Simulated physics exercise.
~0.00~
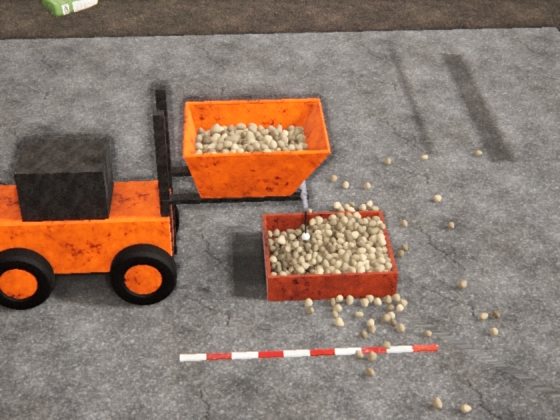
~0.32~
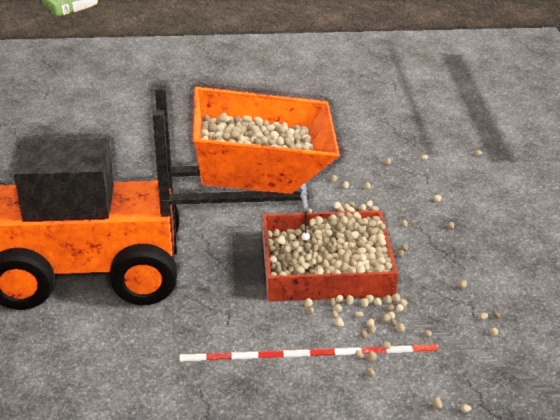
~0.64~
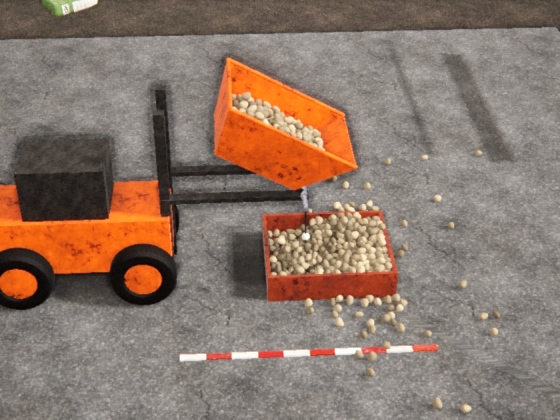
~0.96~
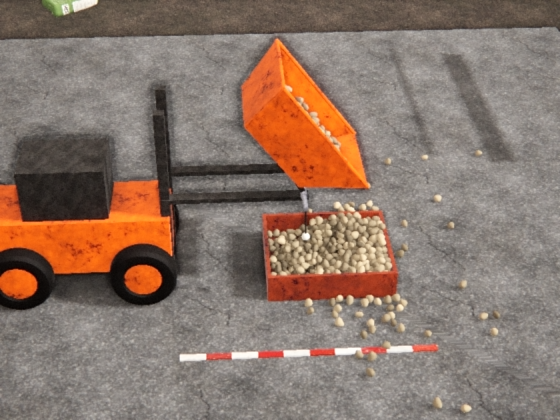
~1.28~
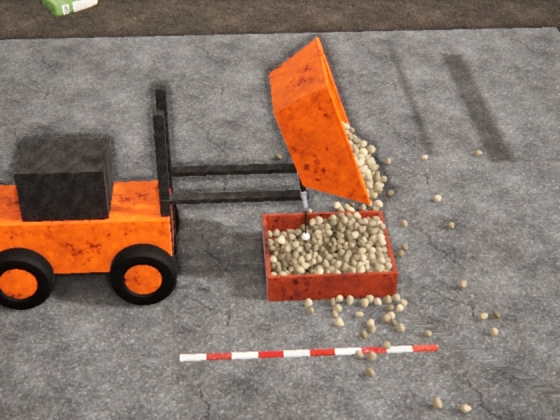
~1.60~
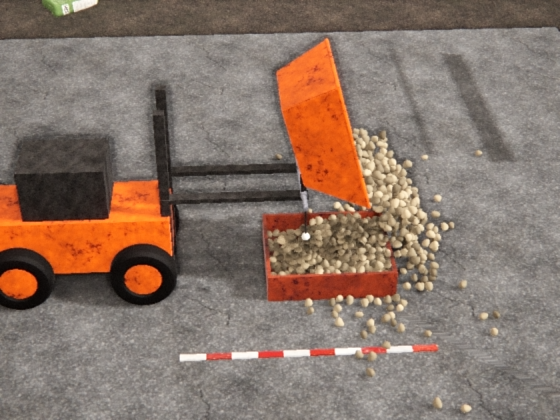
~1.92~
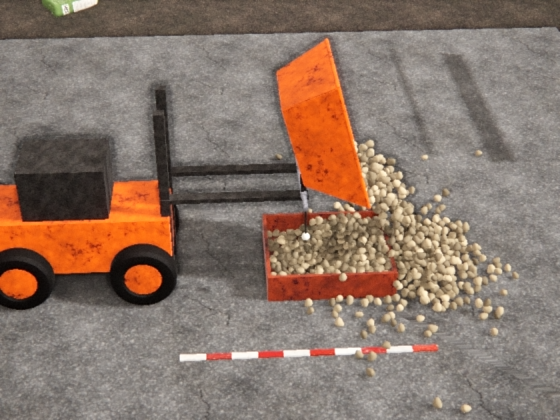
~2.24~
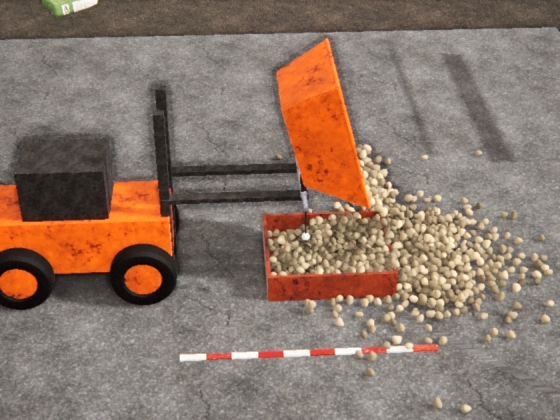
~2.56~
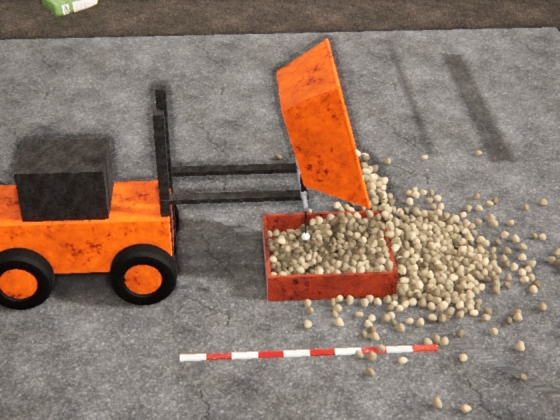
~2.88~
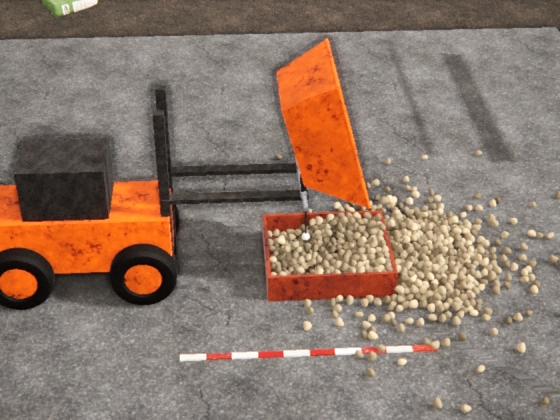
To begin with, an orange forklift on the left holds an orange skip full of pale round stones above a red bin that is already heaped, with a few stones scattered around it. The skip tips forward to the right, gently at first and then more steeply, while the forklift stays put. Once it leans far over, the stones pour from its lower lip at the bin's right edge. Most tumble past the bin and spread across the grey ground to the right. Finally the skip hangs still and steeply tilted, with the bin about as full as before and a broad scatter beside it.
